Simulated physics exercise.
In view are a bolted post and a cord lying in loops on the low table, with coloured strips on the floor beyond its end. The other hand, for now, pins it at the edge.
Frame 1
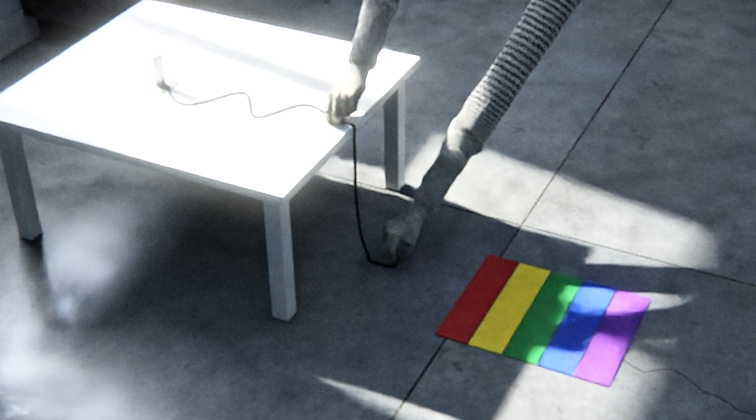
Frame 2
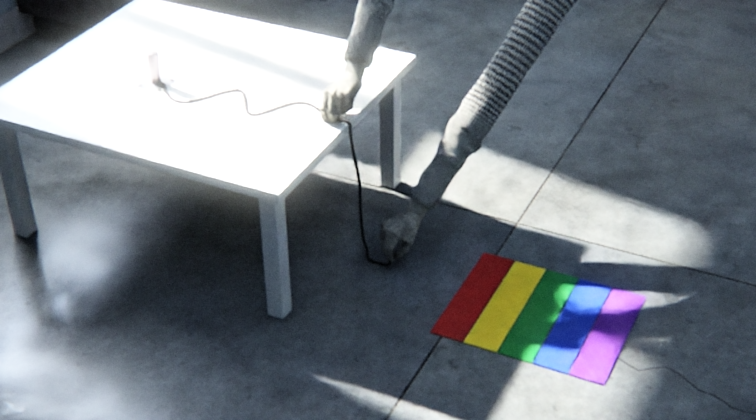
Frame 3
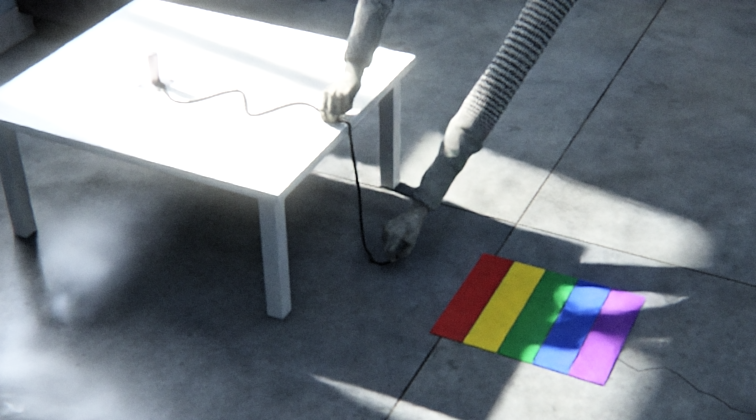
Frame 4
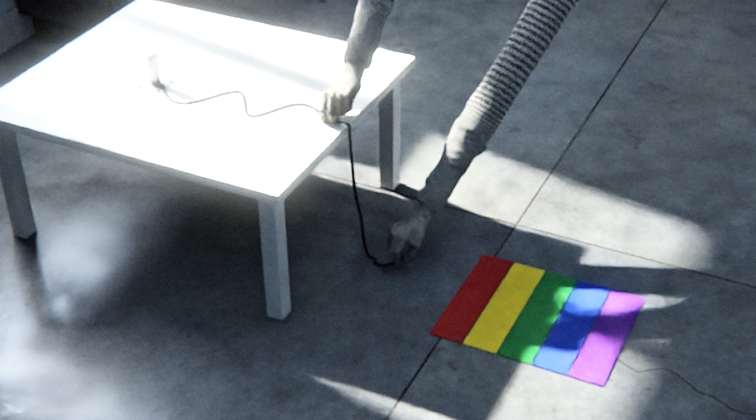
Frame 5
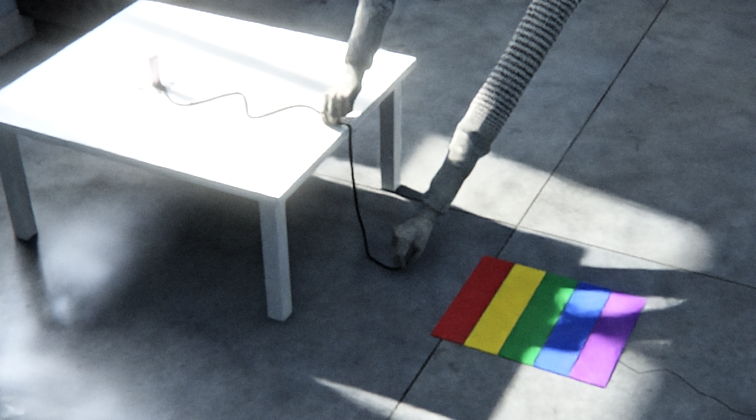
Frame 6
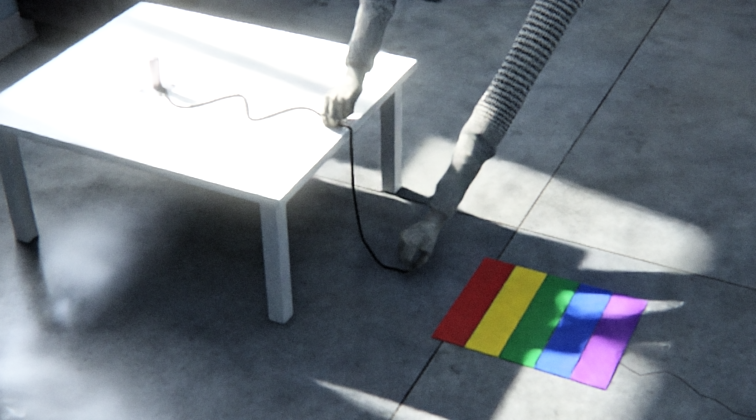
Concrete floor beside a white table, one hand pinning a dark cord at the edge, another shifting its end slightly right toward coloured strips.
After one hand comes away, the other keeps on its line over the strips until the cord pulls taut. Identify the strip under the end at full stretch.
Strip: Blue.
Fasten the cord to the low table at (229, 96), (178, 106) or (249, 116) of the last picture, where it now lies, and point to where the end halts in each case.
Taking the tries in turn: (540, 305), (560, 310) and (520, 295).
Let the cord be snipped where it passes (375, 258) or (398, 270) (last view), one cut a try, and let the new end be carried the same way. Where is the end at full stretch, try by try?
Taking them in turn, near (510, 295) and near (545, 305).
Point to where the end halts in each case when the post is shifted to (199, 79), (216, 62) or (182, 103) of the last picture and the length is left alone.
Roughly (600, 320), (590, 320) and (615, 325).
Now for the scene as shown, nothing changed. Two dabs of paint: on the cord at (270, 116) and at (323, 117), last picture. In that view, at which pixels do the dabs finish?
First one close to (321, 124), second close to (378, 155).
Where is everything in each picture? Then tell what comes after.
The first picture shows end (396, 258); red (460, 323); yellow (494, 334); green (528, 344); blue (564, 354); purple (599, 365).
The second picture shows end (394, 257); cord through (173, 99) (243, 92) (276, 108) (333, 119) (358, 175) (364, 240).
The third picture shows end (396, 258).
The fourth picture shows end (401, 261); cord through (172, 101) (242, 94) (275, 110) (332, 120) (353, 176) (364, 241).
The fifth picture shows end (406, 263).
The sixth picture shows end (413, 267); cord through (174, 104) (244, 97) (277, 113) (334, 124) (353, 179) (366, 244).
Soon after, end near (510, 294); over yellow.
Then, end near (549, 305); over green.
At full stretch, end near (574, 312); over blue. The blue one.
